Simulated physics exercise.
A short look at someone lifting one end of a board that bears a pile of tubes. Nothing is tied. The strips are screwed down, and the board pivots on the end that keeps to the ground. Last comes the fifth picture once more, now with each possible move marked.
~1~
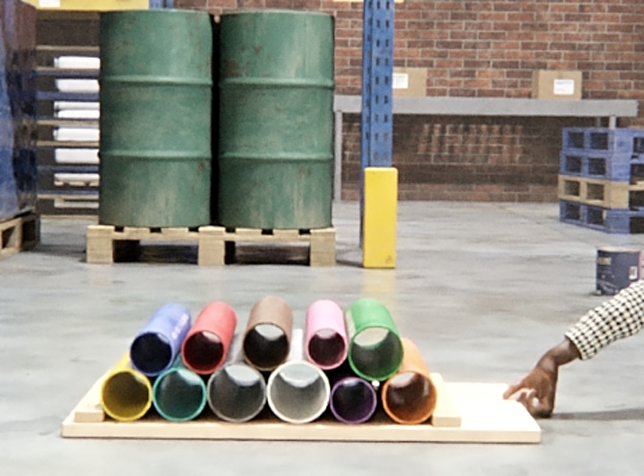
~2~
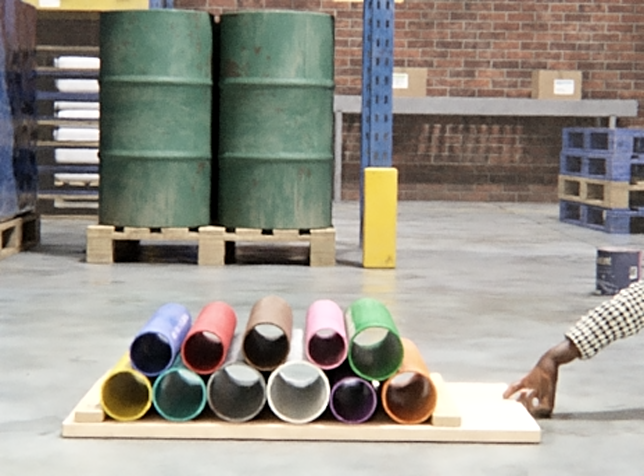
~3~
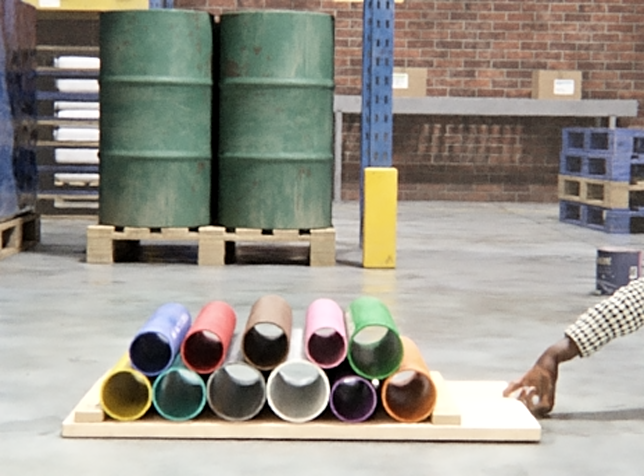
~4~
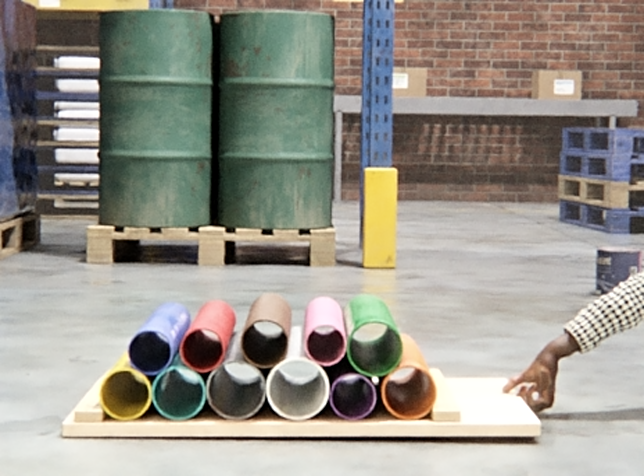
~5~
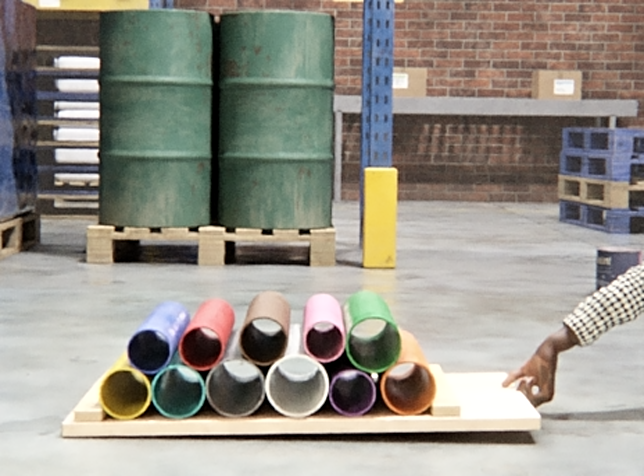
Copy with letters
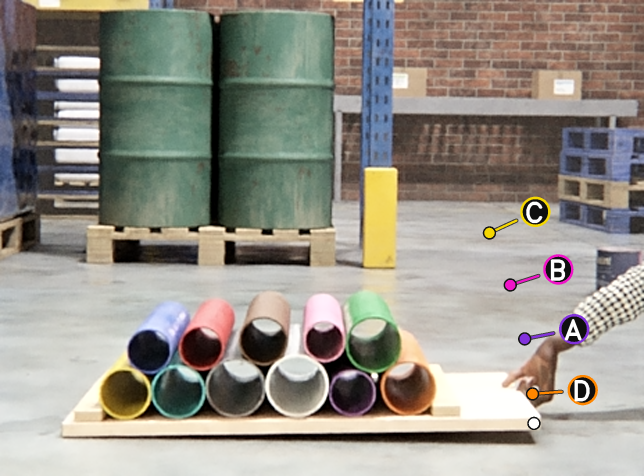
A hand slightly lifts the right end of a board stacked with colourful tubes.
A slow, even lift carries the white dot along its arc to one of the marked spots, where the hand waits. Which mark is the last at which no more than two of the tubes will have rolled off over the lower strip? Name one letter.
Stop at B.
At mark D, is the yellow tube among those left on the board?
Yes, with D.
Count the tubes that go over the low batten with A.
It comes to none.
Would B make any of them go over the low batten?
At B: No.
On the marked copy, A at (525, 339); B at (510, 285); C at (489, 233); D at (533, 394); the white dot at (534, 423).
With B. Early on, board at 14°.
Further on, board at 19°.
At the end, board at 19°, none over the low batten.
As for the rest, A none over the low batten; C four over the low batten (blue, pink, red, brown); D none over the low batten.
